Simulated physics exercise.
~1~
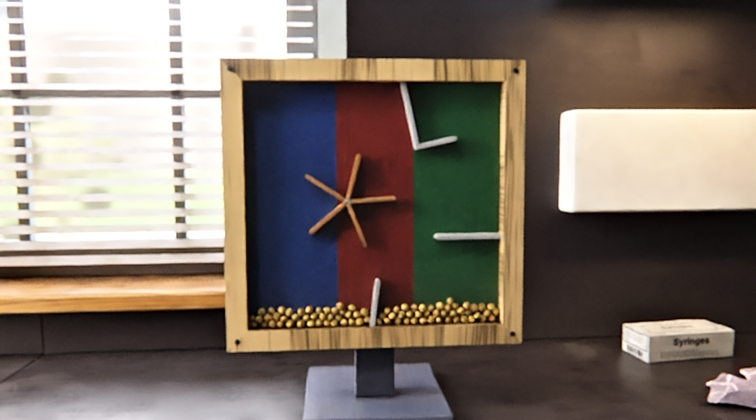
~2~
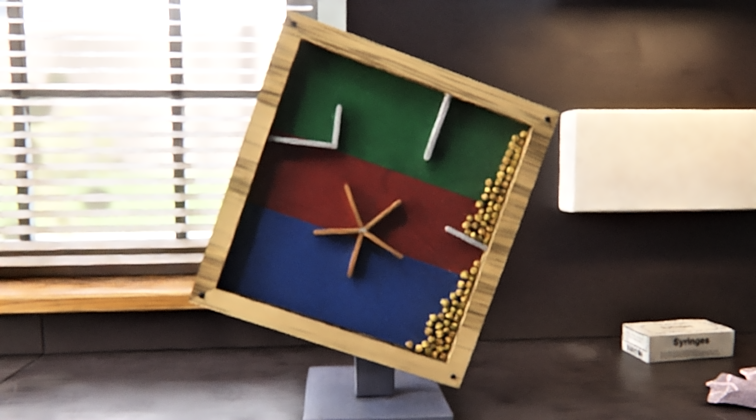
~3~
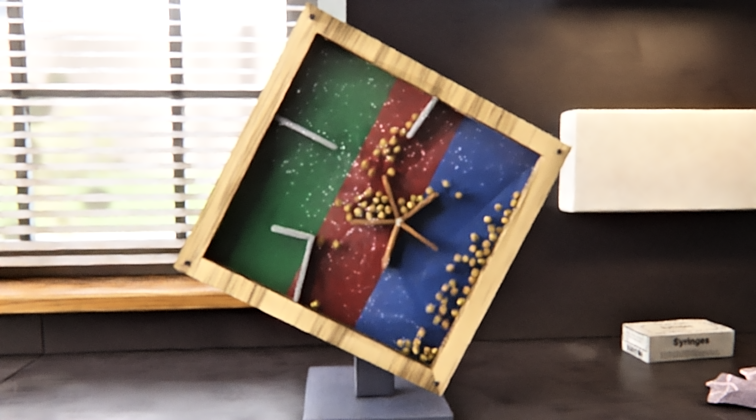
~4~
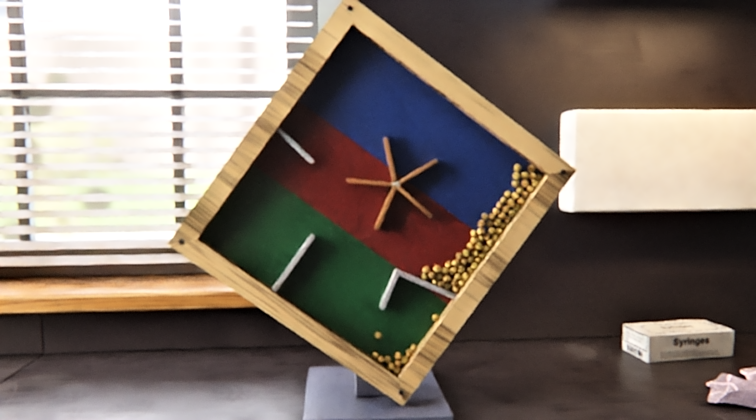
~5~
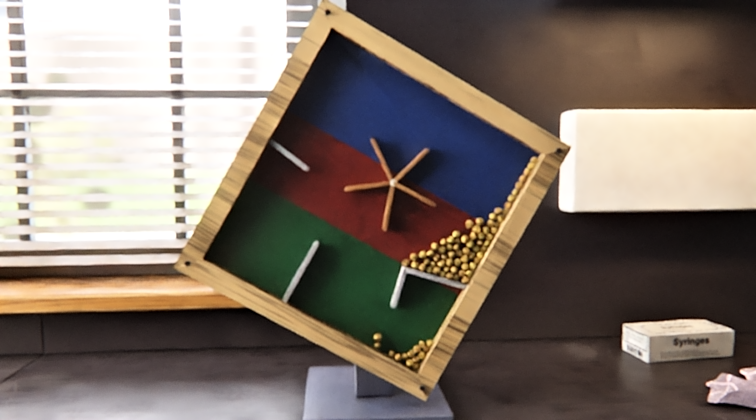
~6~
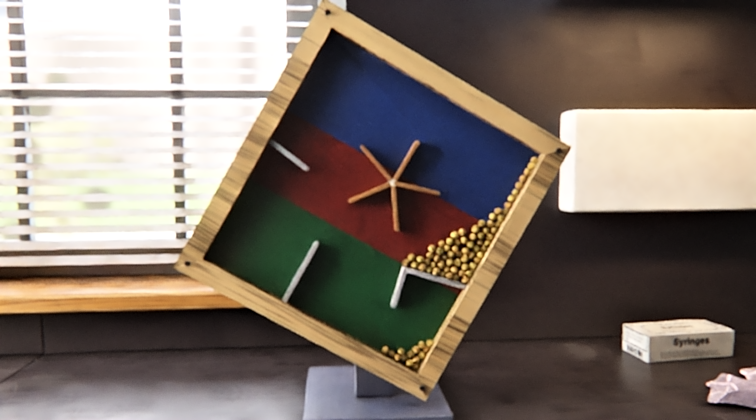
A square wooden-framed box, striped blue, red and green from left to right, stands upright on a dark counter, seen from the front by a still camera, with a bright window to the left and a small white box to the right. Golden beads lie along its bottom, beneath an orange five-armed star and pale bars. The box turns anticlockwise, and the beads gather on the right side, then tumble over the spinning star. It turns further and stops tilted, blue uppermost. Most beads rest in the red strip, piled above a bent bar, with a few in the bottom corner.
